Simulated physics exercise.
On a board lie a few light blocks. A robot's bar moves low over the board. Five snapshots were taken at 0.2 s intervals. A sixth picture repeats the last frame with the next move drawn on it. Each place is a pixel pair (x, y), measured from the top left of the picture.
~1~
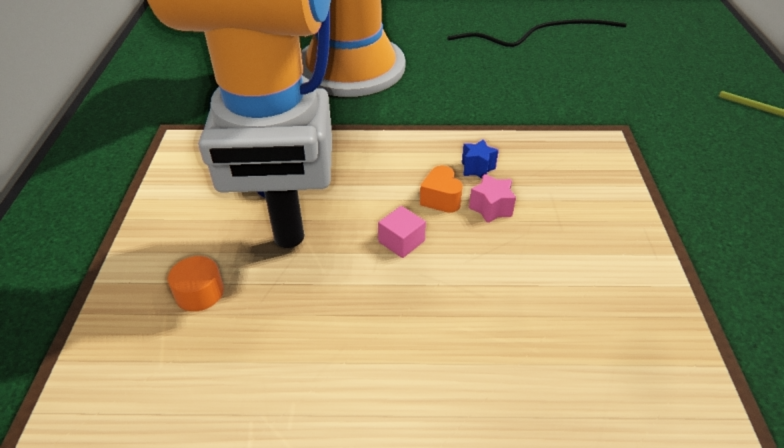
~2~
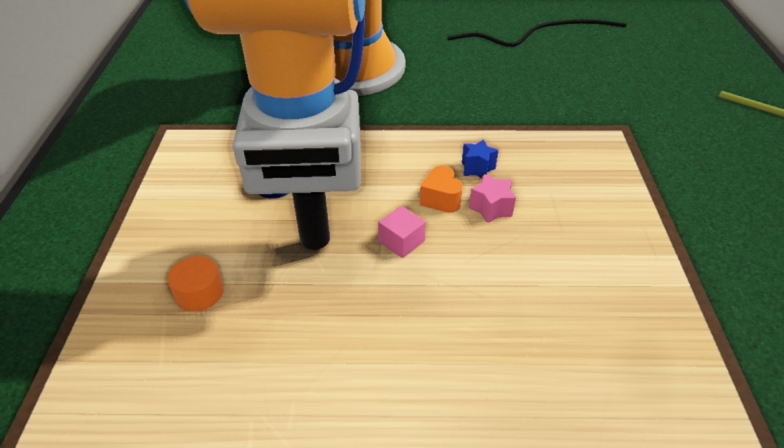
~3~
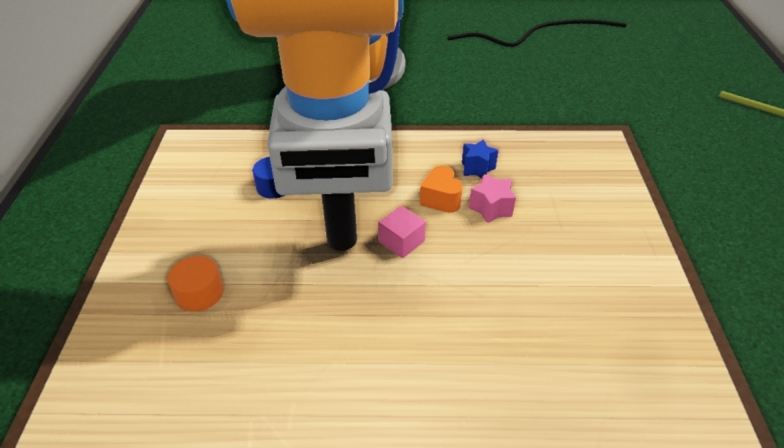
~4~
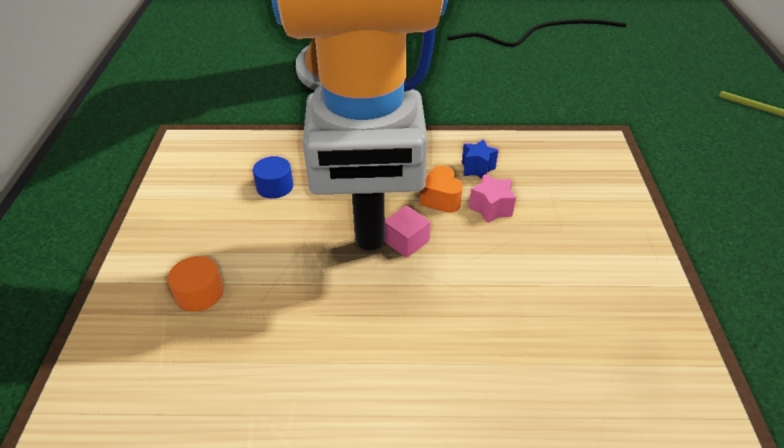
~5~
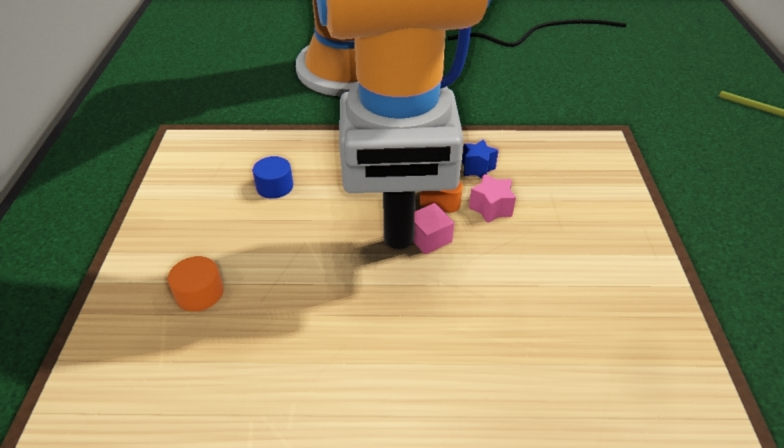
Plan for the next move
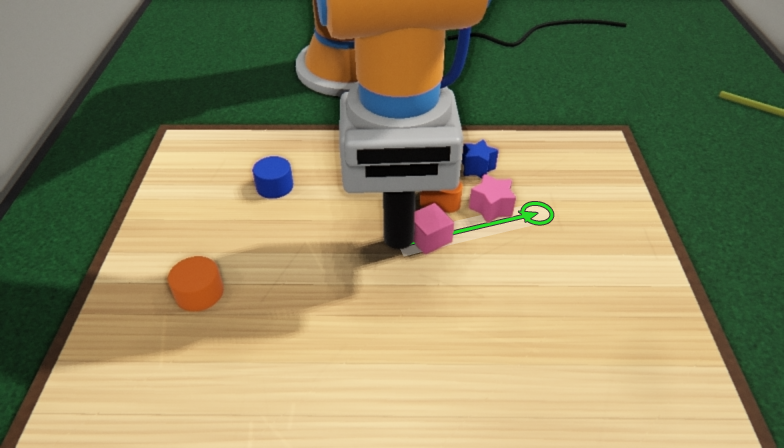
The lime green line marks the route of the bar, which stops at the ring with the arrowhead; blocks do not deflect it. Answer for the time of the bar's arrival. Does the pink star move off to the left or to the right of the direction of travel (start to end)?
Out to the left.
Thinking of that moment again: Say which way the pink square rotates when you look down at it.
Verdict: Clockwise.
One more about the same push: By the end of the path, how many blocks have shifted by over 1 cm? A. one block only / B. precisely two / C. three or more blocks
My answer is option B.
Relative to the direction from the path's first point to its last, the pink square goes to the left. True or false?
The claim does not hold.
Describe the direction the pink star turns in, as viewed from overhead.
The twist is anticlockwise.
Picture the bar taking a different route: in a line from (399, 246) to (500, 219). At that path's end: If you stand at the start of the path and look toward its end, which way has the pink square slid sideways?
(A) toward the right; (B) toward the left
I choose A.
The drawn path runs from (399, 246) to (537, 213).
What follows on the original path. One third of the way, bar (447, 227); pink square (480, 210), turned 20° clockwise; pink star (497, 187).
Two thirds of the way, bar (494, 216); pink square (529, 207), turned 45° clockwise; pink star (510, 181), turned 60° anticlockwise.
At the end, bar (539, 206); pink square (570, 209), turned 85° clockwise; orange heart not moved; pink star (523, 171), turned 125° anticlockwise.
